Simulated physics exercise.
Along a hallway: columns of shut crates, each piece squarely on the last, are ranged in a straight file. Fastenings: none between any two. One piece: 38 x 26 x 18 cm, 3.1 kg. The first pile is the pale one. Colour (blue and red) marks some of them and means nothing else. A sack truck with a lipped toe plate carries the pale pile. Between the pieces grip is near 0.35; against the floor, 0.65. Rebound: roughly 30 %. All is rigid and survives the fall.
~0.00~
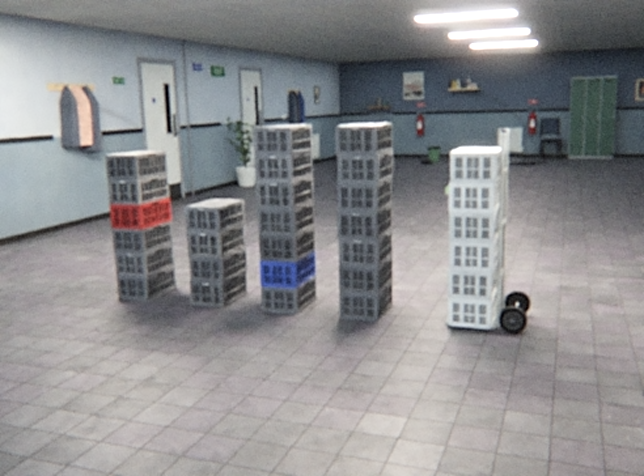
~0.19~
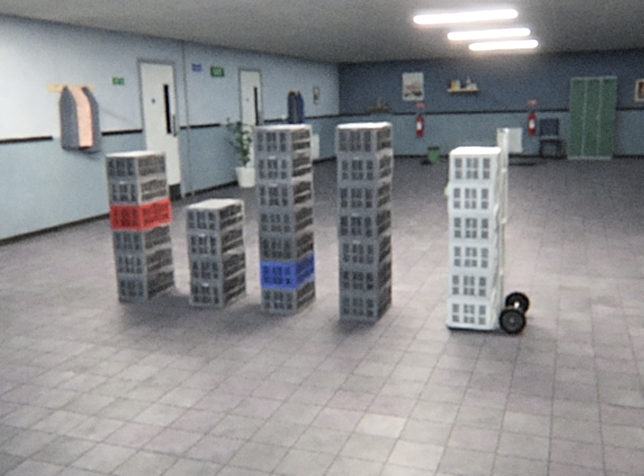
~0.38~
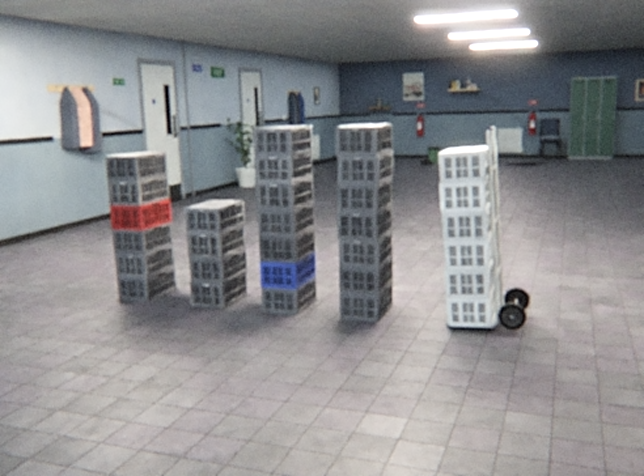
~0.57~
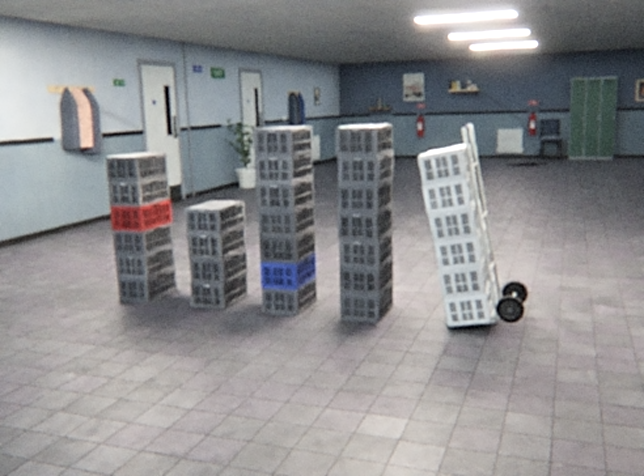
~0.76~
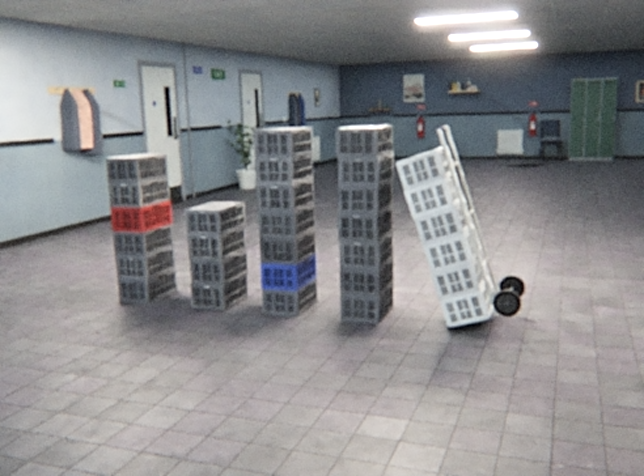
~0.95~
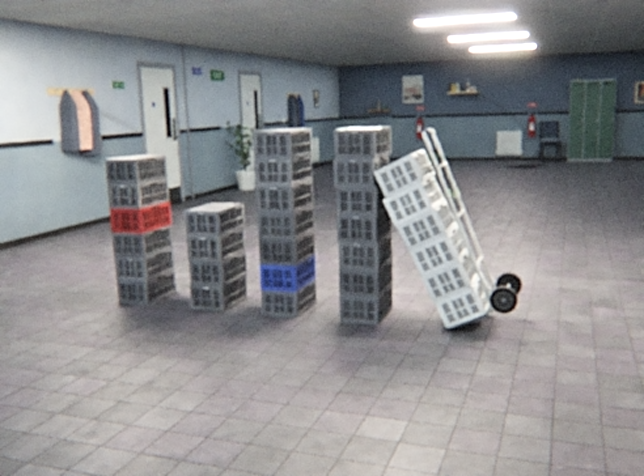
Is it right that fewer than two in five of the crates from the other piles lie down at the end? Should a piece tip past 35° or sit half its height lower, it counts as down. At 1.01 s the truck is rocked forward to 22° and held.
No, more than two in five.
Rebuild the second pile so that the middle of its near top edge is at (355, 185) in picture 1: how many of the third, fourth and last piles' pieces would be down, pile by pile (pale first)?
Result: Third pile 7, fourth pile 4, last pile 6.
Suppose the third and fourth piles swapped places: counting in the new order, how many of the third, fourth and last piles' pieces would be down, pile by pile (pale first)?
Down per pile: Third 4, fourth 7, last 6.
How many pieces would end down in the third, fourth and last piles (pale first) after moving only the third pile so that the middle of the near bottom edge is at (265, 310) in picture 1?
The third pile ends with 6 down, the fourth with 4, the last with 6.
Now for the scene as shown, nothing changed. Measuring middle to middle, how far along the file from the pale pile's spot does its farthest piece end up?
100 cm.
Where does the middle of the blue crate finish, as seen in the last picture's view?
I'd point at about (245, 284).
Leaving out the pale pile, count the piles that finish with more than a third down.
The total is 4.
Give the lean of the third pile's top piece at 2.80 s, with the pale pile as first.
Measured from upright, roughly 30°.
After 2.08 s, 6 of the pale pile down; none of the 24 other crates down, 12 disturbed.
After 2.80 s, 6 of the pale pile down; 11 of the 24 other crates down; blue crate leaning 37°.
After 3.56 s, 5 of the pale pile down; 21 of the 24 other crates down; red crate on its side; blue crate leaning 42°, 10 cm lower.
At rest (4.6 s), 5 of the pale pile down; 23 of the 24 other crates down; red crate upside down; blue crate leaning 44°, 11 cm lower. That is 96 per cent. As the last picture would show them, middles, red crate near (36, 277), blue crate near (245, 284).
